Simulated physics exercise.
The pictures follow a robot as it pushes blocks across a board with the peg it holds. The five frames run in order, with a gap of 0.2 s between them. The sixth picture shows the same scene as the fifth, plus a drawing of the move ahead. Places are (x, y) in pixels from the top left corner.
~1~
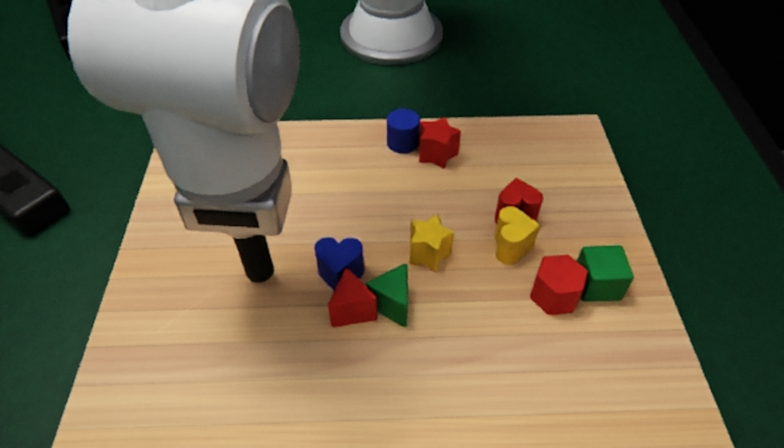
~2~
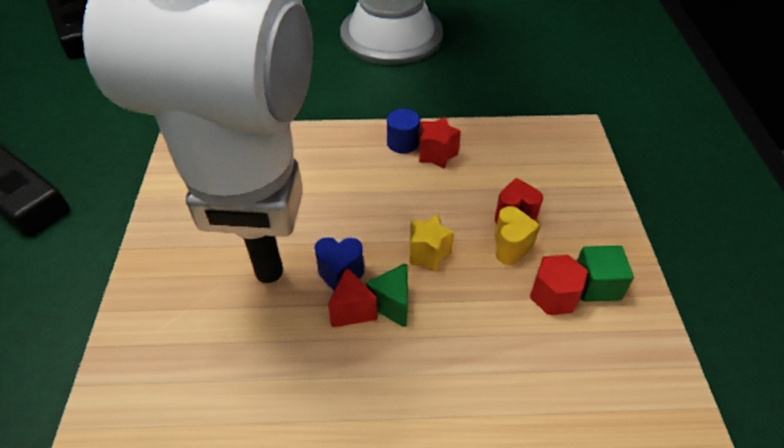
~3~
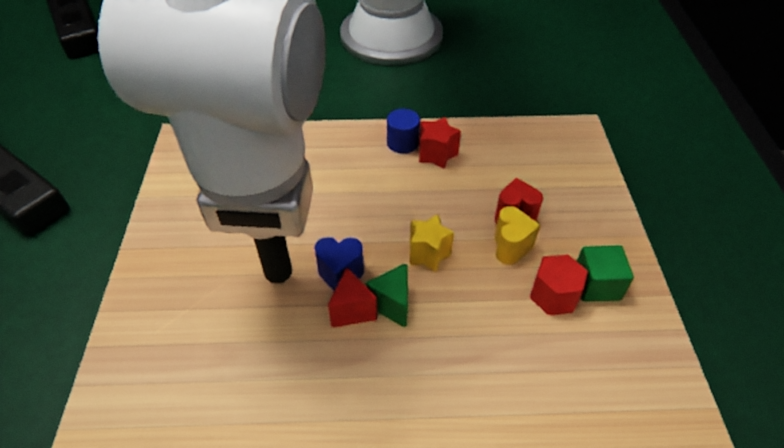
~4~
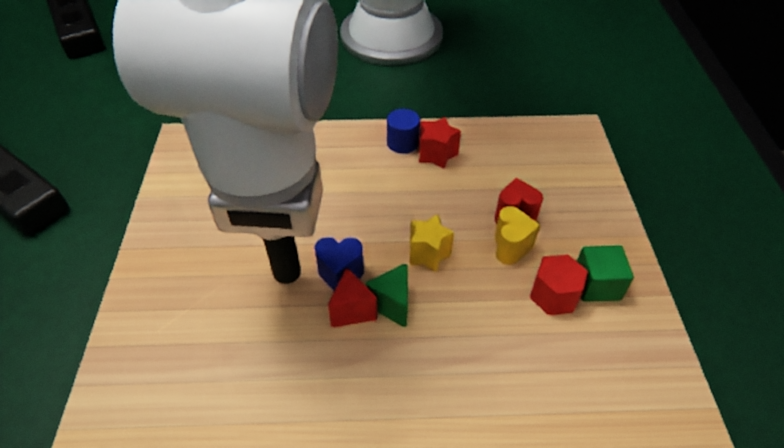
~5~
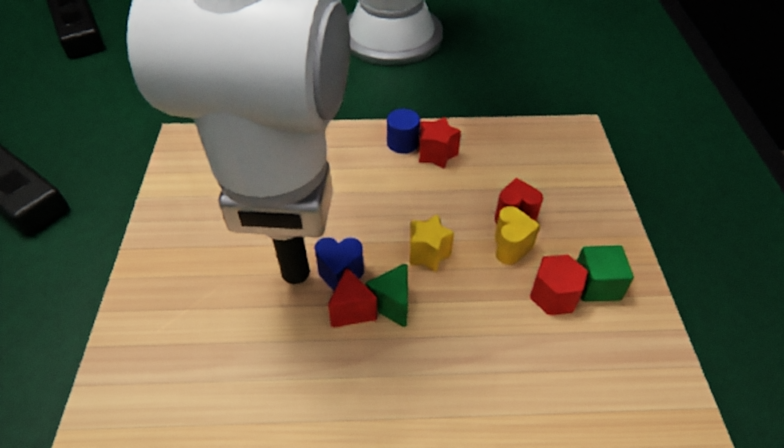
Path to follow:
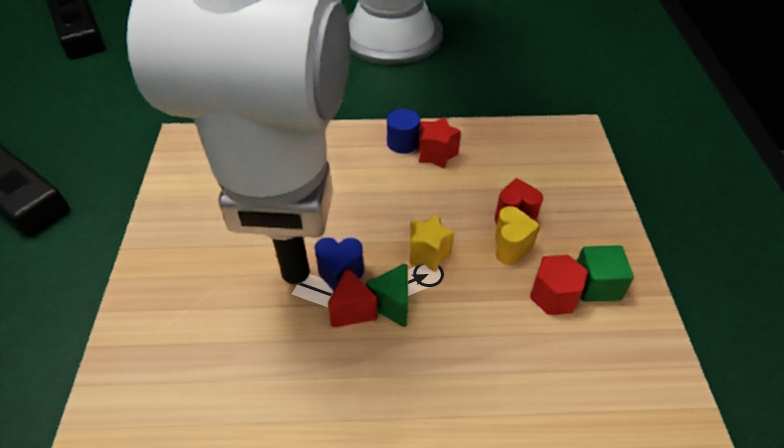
On a light wooden board scattered with colourful blocks, a white robot arm slid its black peg slowly to the right, drawing nearer the blue heart, while all the blocks stayed still.
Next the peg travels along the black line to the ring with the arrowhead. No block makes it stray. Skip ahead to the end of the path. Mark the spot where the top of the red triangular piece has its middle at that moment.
Somewhere near (374, 301).
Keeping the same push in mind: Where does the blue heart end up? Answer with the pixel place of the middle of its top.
The answer is (359, 247).
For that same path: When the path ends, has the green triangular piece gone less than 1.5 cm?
In short: No.
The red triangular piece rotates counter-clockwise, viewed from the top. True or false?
This is false.
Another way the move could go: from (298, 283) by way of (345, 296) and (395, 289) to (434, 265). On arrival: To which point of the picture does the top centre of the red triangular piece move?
At roughly (370, 299).
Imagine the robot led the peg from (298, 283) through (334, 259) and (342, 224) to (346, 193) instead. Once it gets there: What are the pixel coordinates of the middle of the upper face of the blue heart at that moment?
The blue heart ends near (362, 242).
Drawn move, from (298, 283) over (341, 298) and (387, 291) to (429, 274).
On the path given first. One third of the way, peg (340, 288); blue heart (350, 249), turned 20° anticlockwise; red triangular piece (359, 293), turned 20° clockwise; green triangular piece (400, 283).
Two thirds of the way, peg (387, 281); blue heart (359, 247), turned 60° anticlockwise; red triangular piece (374, 301), turned 50° clockwise; green triangular piece (414, 286), turned 35° anticlockwise.
At the end, peg (430, 263); blue heart (359, 247), turned 60° anticlockwise; red triangular piece (374, 301), turned 50° clockwise; green triangular piece (425, 283); yellow star-shaped block (433, 228), turned 10° anticlockwise.
